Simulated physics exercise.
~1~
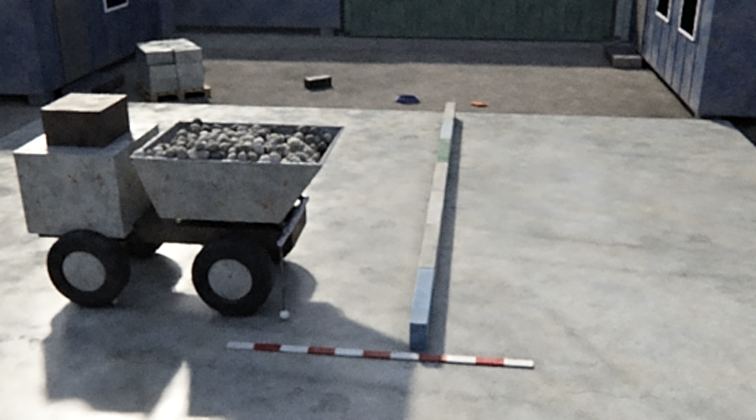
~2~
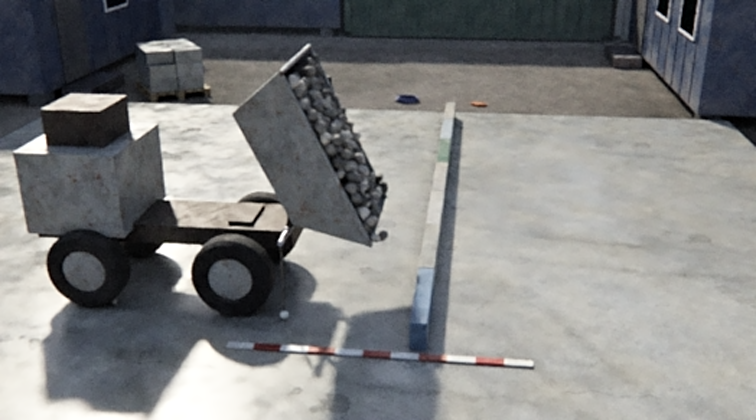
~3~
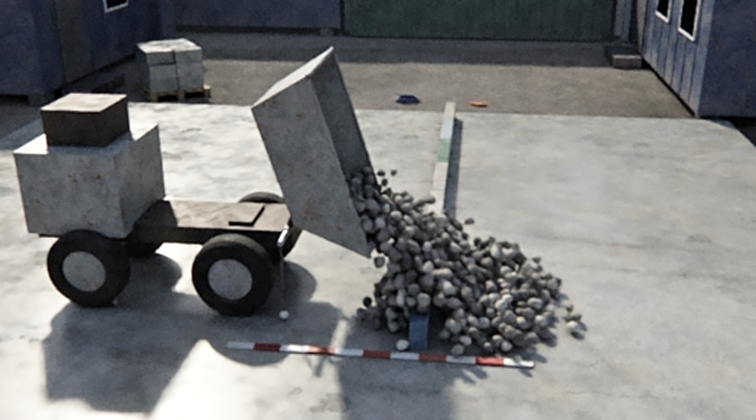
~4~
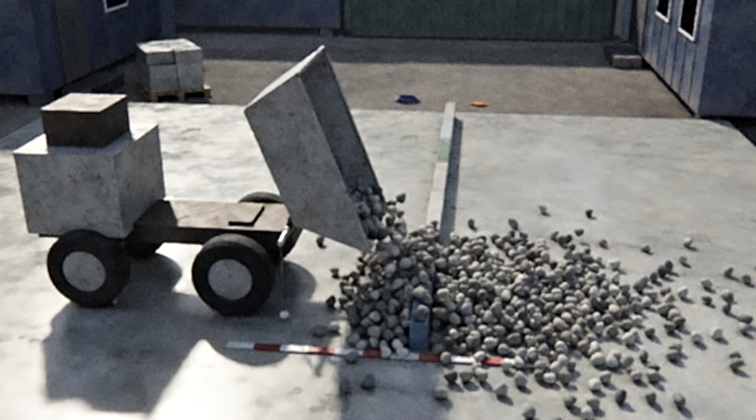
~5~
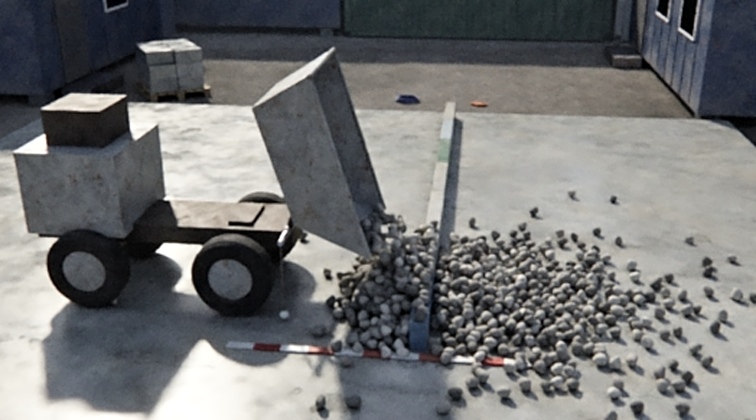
We see a small dumper loaded with rounded grey stones tip its skip steeply forward to the right, spilling them over a low kerb; the raised skip jerks slightly, and the emptied load ends scattered on both sides of the kerb, some stones rolling far right.
